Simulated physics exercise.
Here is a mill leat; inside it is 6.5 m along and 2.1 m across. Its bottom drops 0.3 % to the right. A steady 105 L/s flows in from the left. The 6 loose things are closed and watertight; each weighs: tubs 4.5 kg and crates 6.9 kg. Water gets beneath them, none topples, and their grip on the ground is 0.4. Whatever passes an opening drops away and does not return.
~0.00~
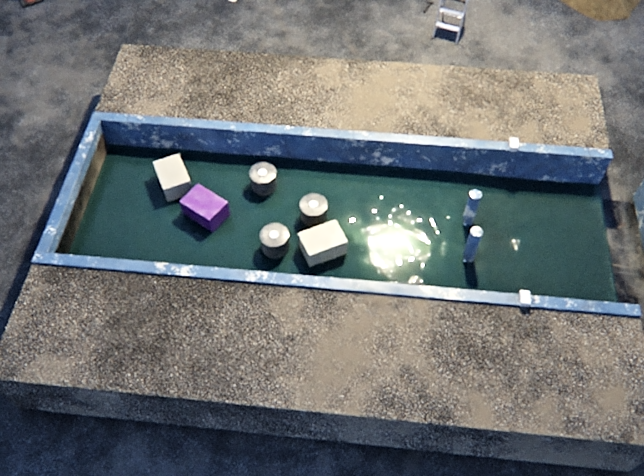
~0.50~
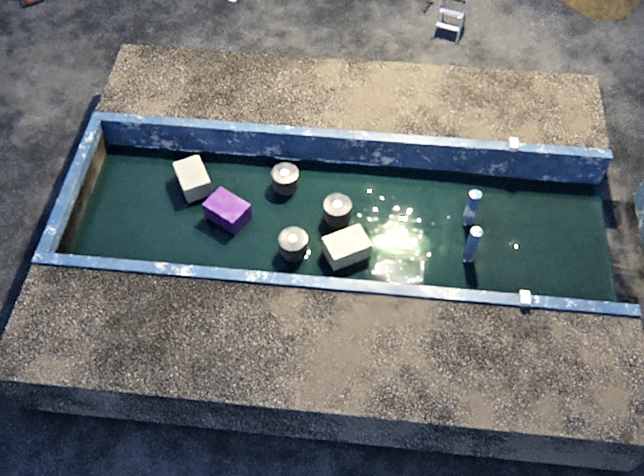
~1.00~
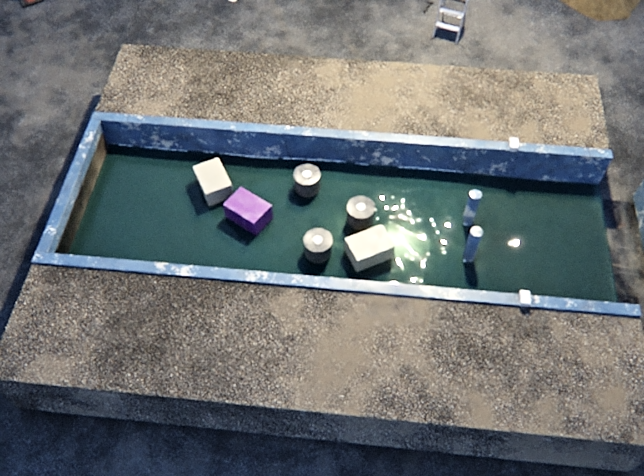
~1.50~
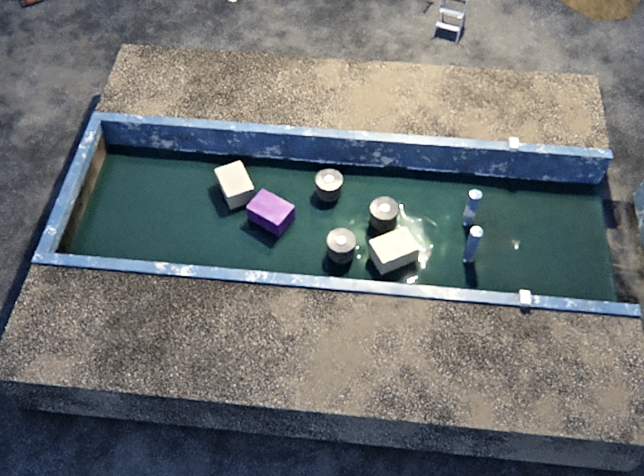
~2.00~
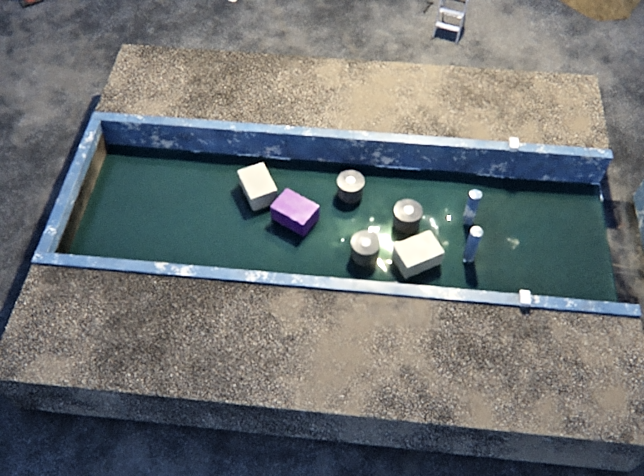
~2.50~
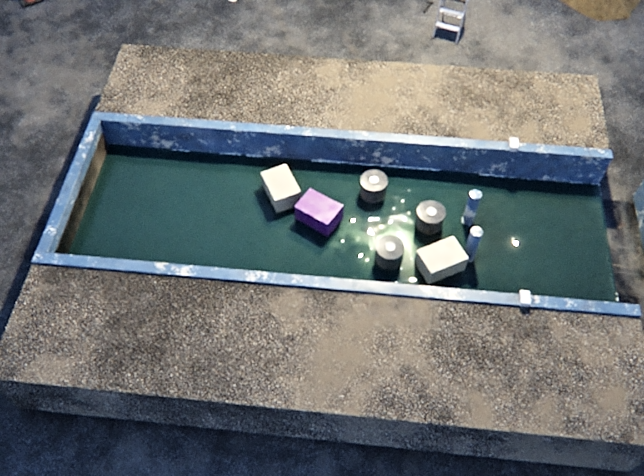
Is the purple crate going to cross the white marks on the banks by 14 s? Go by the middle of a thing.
The purple crate is held back.
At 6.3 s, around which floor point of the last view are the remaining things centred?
At about (438, 226).
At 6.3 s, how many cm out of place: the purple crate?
About 300 cm.
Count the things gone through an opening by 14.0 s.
5 of them.
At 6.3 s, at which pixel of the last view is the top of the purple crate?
At about (456, 225).
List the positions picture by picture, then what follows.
The first picture shows the purple crate at (203, 202), afloat; 10 cm deep round most things; 0 of 6 have shifted.
The second picture shows the purple crate at (226, 204), afloat, 29 cm from its start; 9 cm deep round most things; 6 of 6 have shifted.
The third picture shows the purple crate at (247, 205) floats, 55 cm from its start; about 1130 L in view; 6 of 6 have shifted.
The fourth picture shows the purple crate at (270, 207) floats, 84 cm from its start; 9 cm deep round most things; 6 of 6 have shifted.
The fifth picture shows the purple crate at (295, 206), afloat, 114 cm from its start; about 1130 L in view; 6 of 6 have shifted.
The sixth picture shows the purple crate at (319, 206) floats, 144 cm from its start; about 1120 L in view; 6 of 6 have shifted.
After 3.5 s the purple crate is near (369, 208), 2.1 m from its start, afloat; 0 of 6 are over the mark; 6 afloat.
After 6.3 s the purple crate is near (456, 225), 3.1 m from its start, afloat; 4 of 6 are over the mark; 2 afloat.
After 10.0 s the purple crate is near (462, 228), 3.2 m from its start, afloat; 5 of 6 are over the mark; 1 afloat.
After 14.0 s the purple crate is near (462, 228), 3.2 m from its start, afloat; 5 of 6 are over the mark; 1 afloat.
